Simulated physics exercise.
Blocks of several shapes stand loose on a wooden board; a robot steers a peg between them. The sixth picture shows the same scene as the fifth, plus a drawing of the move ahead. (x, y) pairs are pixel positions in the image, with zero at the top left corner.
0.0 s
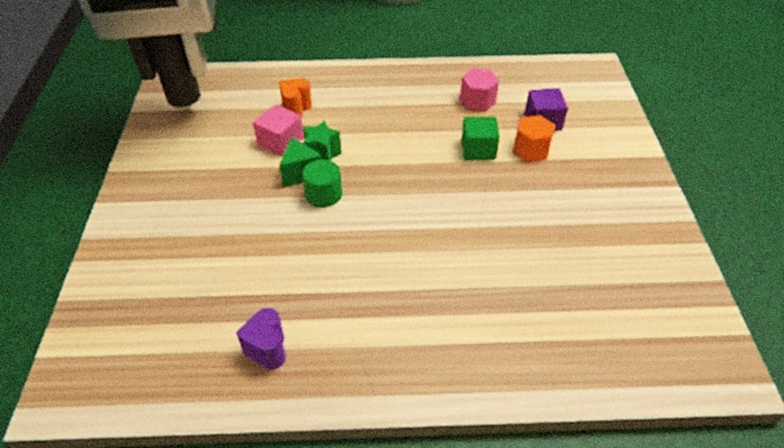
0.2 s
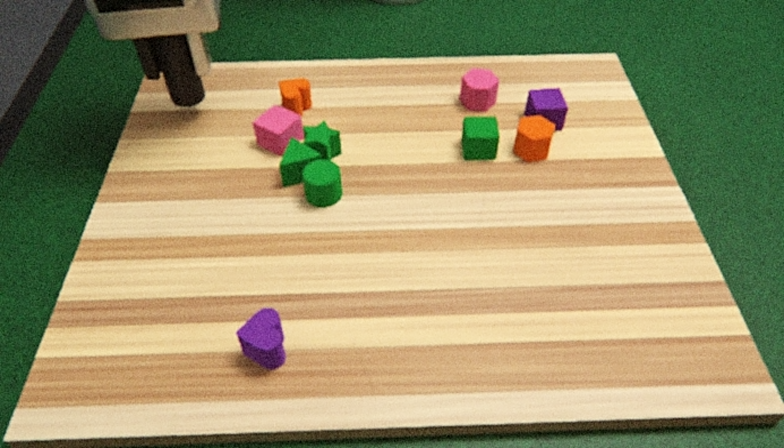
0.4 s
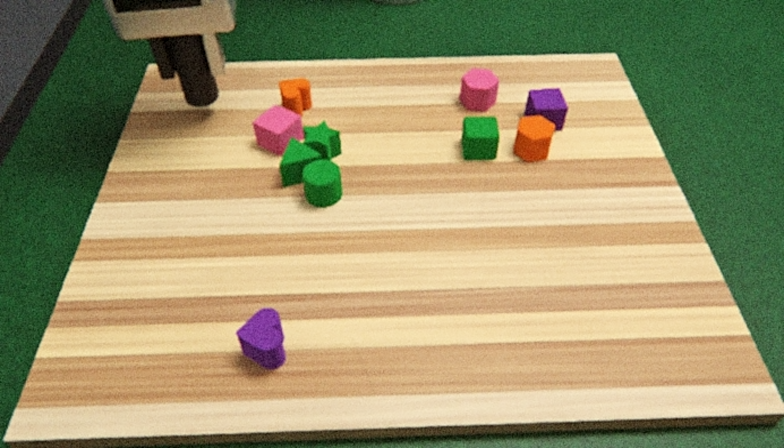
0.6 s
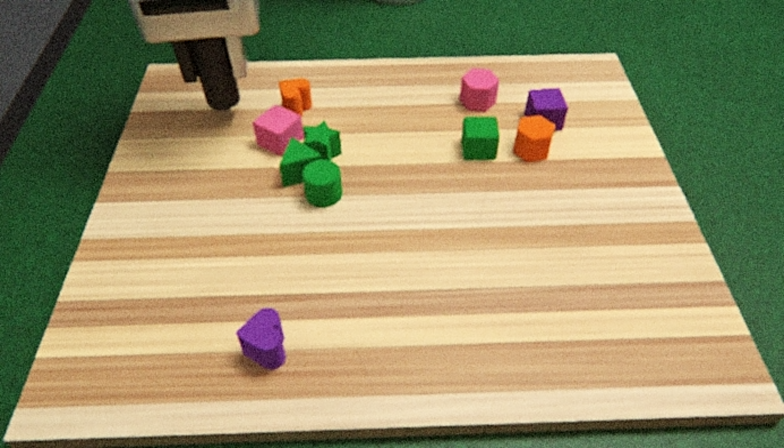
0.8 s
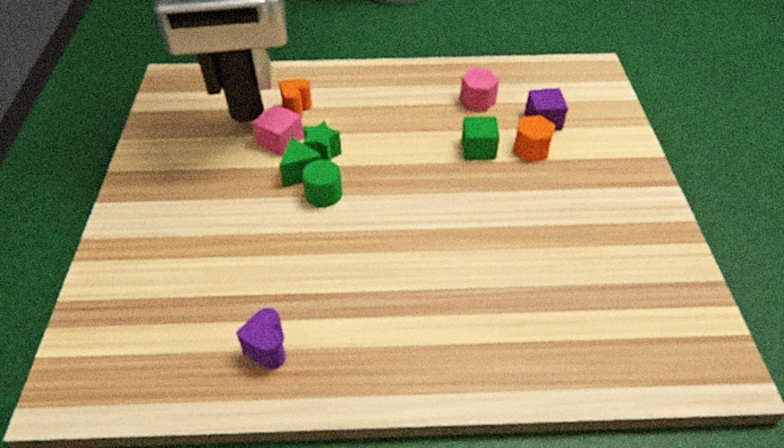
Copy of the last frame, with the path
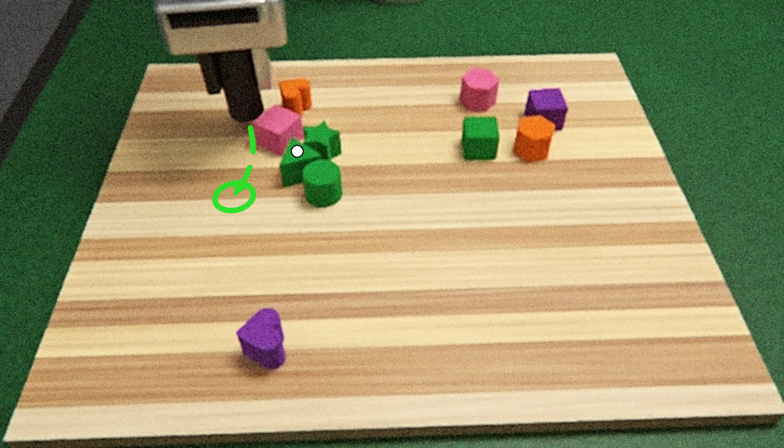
The footage shows a robot's dark peg moving a short way rightward along the upper left of a striped wooden board, drawing close beside a pink block near several green ones, while all the colored blocks stay still.
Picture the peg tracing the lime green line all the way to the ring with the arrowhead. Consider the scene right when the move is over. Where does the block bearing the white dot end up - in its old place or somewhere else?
It will be resting on its spot.
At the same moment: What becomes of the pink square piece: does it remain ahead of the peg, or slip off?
Lost on the way.
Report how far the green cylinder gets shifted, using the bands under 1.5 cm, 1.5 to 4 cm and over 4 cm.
Less than 1.5 cm.
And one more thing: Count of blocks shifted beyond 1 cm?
This push will displace one block.
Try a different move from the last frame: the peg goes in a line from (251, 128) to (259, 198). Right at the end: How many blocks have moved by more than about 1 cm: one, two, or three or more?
The push moves one block more than 1 cm.
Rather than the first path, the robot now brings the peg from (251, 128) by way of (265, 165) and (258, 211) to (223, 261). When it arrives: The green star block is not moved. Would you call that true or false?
The claim does not hold.
Drawn move, from (251, 128) through (253, 149) and (248, 172) to (234, 197); the dot is on the green triangular piece.
The first path, step by step. One third of the way, peg (249, 134); pink square piece (284, 125), turned 35° anticlockwise.
Two thirds of the way, peg (244, 157); pink square piece (285, 125), turned 40° anticlockwise.
At the end, peg (230, 181); pink square piece (285, 125), turned 40° anticlockwise; green triangular piece still; green cylinder still.
